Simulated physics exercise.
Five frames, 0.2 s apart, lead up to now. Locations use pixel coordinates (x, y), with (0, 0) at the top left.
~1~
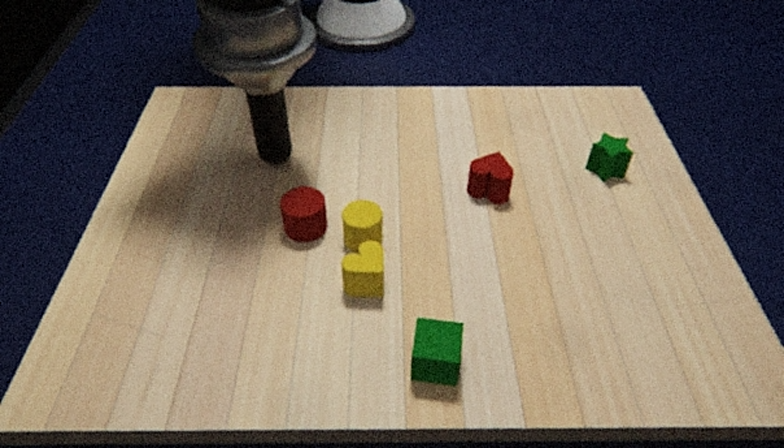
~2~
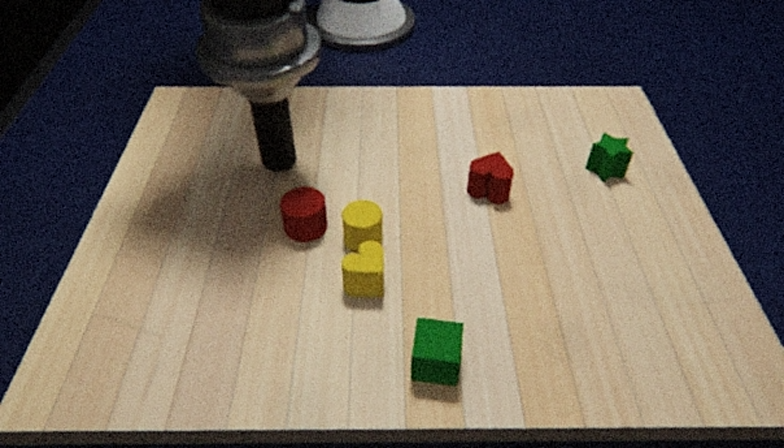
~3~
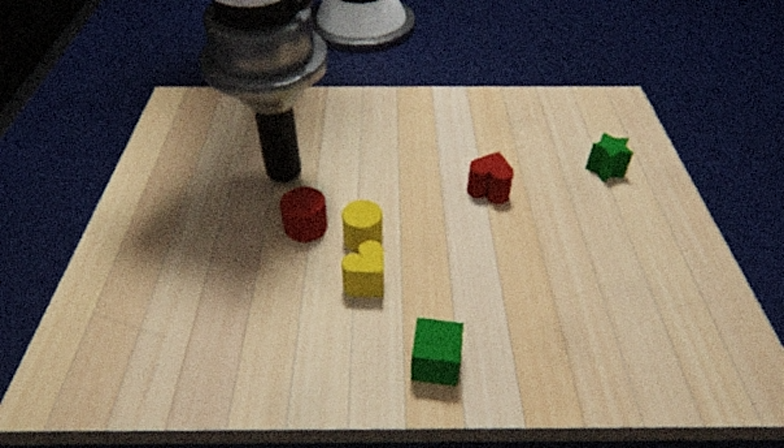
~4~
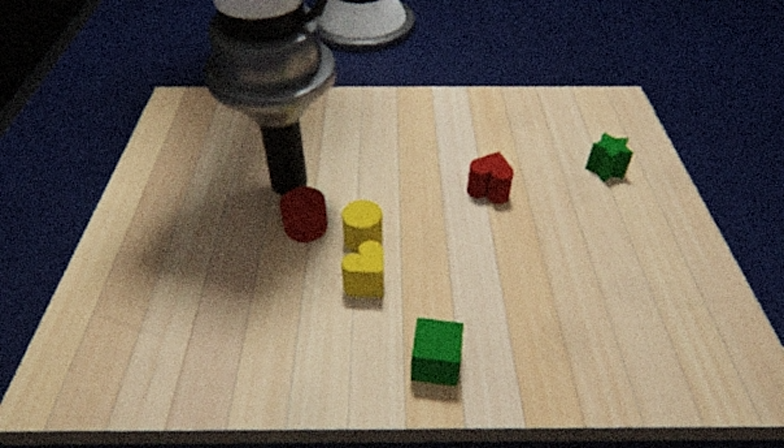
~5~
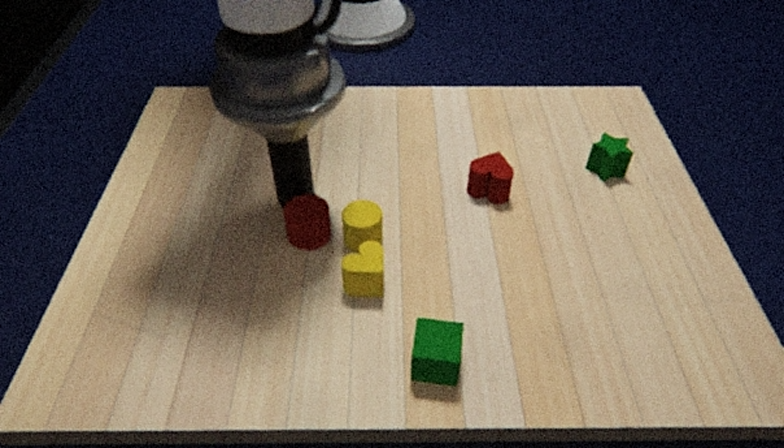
To begin with, a dark post on a robot arm hovers above and left of a red disc, with yellow, red and green blocks spread across a wooden board. The post edges down and slightly right to the disc, then nudges it a little the same way, while the other blocks stay still.
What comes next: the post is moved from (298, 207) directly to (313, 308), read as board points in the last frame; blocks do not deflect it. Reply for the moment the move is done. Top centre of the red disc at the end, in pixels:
I predict (356, 293).
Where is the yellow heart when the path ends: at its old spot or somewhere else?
It shifts.
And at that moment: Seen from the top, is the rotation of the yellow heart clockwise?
I believe not.
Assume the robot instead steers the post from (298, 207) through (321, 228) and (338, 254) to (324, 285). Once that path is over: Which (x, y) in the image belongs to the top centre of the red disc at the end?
I'd guess (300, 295).
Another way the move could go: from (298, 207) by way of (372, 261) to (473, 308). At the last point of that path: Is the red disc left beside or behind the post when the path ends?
Final answer: Yes.
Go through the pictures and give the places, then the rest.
Post tip at (276, 153); block tops, red disc at (302, 201); yellow disc at (362, 213); yellow heart at (366, 258), in the first frame.
Post at (279, 162); blocks unchanged, in the second frame.
Post at (284, 172); blocks unchanged, in the third frame.
Post at (290, 185); blocks unchanged, in the fourth frame.
Post at (297, 200); red disc at (306, 208); yellow disc at (362, 213); yellow heart at (366, 258), in the fifth frame.
On the path given first. One third of the way, post at (300, 230); red disc at (320, 238).
Two thirds of the way, post at (305, 263); red disc at (335, 269); yellow heart at (378, 264), turned 45° anticlockwise.
At the end, post at (312, 300); red disc at (356, 293); yellow disc in place; yellow heart at (385, 265), turned 80° anticlockwise.
